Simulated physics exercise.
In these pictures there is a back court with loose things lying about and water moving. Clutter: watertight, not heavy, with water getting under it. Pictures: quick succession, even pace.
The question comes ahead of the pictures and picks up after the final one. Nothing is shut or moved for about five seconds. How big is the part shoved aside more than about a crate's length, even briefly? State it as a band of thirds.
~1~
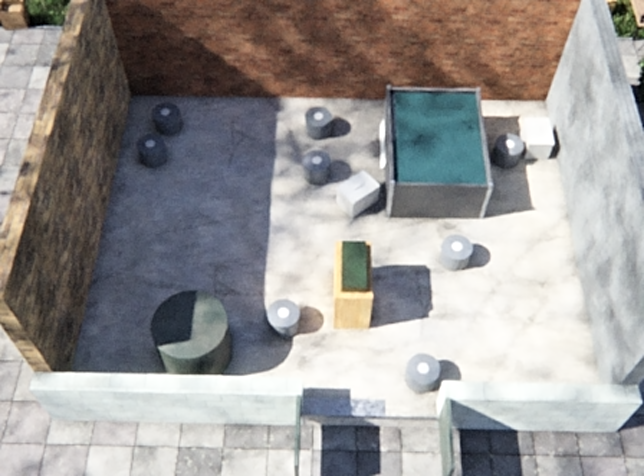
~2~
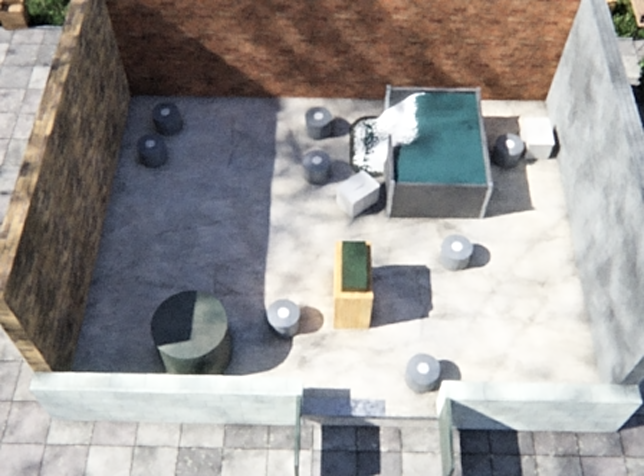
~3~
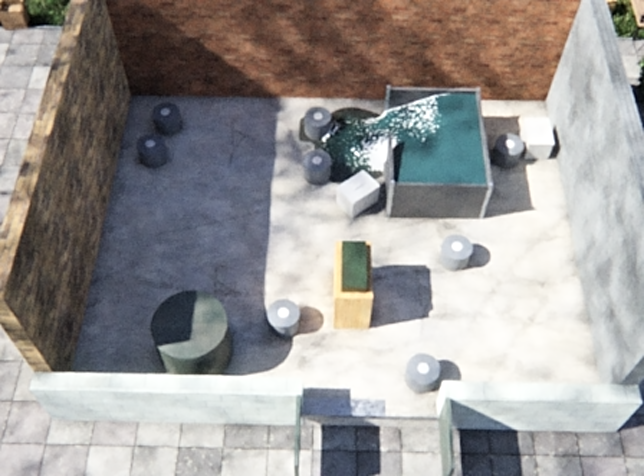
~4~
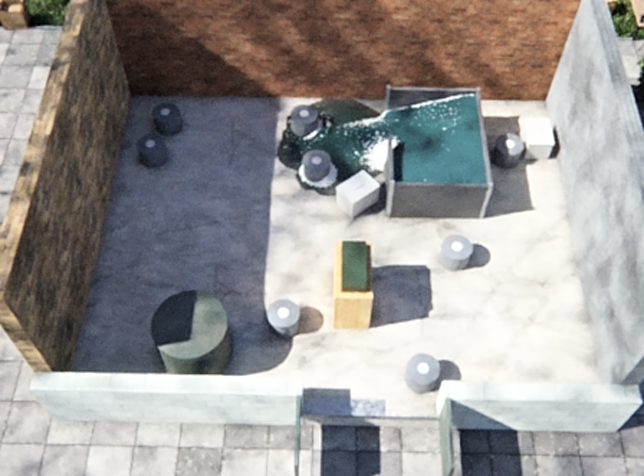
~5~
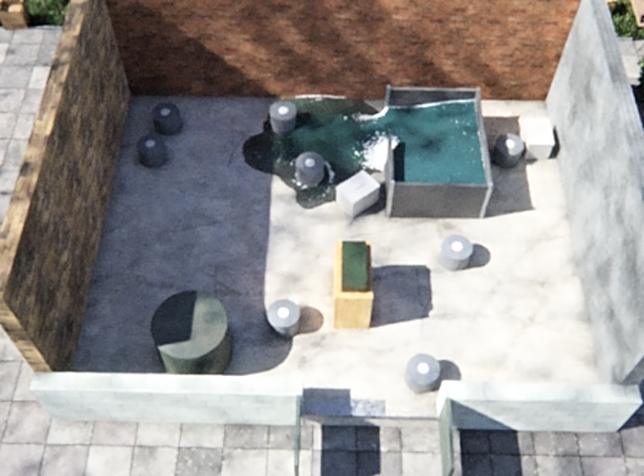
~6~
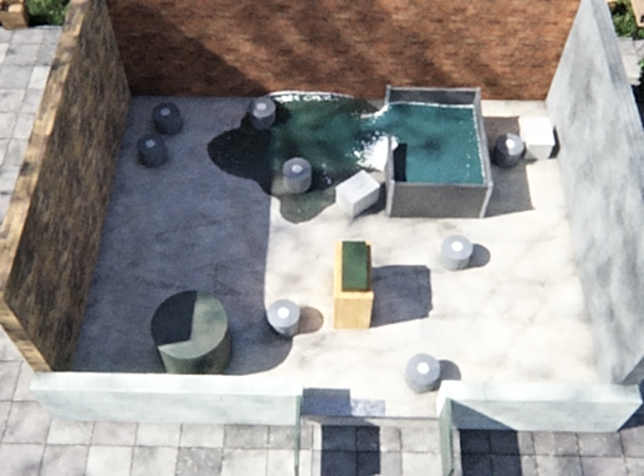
A third to two thirds of the things get pushed well away.
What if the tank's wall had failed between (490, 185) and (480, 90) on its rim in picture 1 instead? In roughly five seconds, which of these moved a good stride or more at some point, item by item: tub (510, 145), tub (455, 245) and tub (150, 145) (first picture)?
Travels that far, falls short, travels that far.
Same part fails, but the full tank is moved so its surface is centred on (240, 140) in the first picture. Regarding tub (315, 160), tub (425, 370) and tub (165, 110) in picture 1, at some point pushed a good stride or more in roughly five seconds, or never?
In turn: Under that mark, under that mark, beyond that mark.
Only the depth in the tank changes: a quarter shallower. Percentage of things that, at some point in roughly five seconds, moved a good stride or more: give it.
I'd say somewhere about 40 percent.
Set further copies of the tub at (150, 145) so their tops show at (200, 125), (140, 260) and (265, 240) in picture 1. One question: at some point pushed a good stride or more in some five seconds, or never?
Outcome per entry: Knocked aside / knocked aside / stays where it is.
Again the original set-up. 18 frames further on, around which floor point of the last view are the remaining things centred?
Mean position: Approx. (320, 235) px.
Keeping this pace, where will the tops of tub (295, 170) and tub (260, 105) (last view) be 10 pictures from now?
I'd say around (179, 239) for the first and around (146, 84) for the second.
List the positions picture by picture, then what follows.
A tub at (318, 116), on the bottom; a tub at (317, 161), on the bottom; 0 of 10 have shifted, in the first picture.
A tub at (318, 116) rests on the ground; a tub at (317, 161) rests on the ground; 0 of 10 have shifted, in the second picture.
A tub at (318, 116), on the bottom; a tub at (317, 161) rests on the ground; 0 of 10 have shifted, in the third picture.
A tub at (304, 114) rests on the ground, close to its start; a tub at (317, 161), on the bottom; 1 of 10 have shifted, in the fourth picture.
A tub at (283, 111) rests on the ground, a stride from its start; a tub at (310, 163), on the bottom, close to its start; 2 of 10 have shifted, in the fifth picture.
A tub at (262, 107) rests on the ground, a stride from its start; a tub at (297, 169) rests on the ground, a stride from its start; 2 of 10 have shifted, in the sixth picture.
A moment on, 2 of 10 are well off their spots; 0 afloat.
Next, 3 of 10 are well off their spots; 3 afloat.
Later, 4 of 10 are well off their spots; 4 afloat.
In the end, 4 of 10 are well off their spots, and 4 have been at some point; 4 afloat.
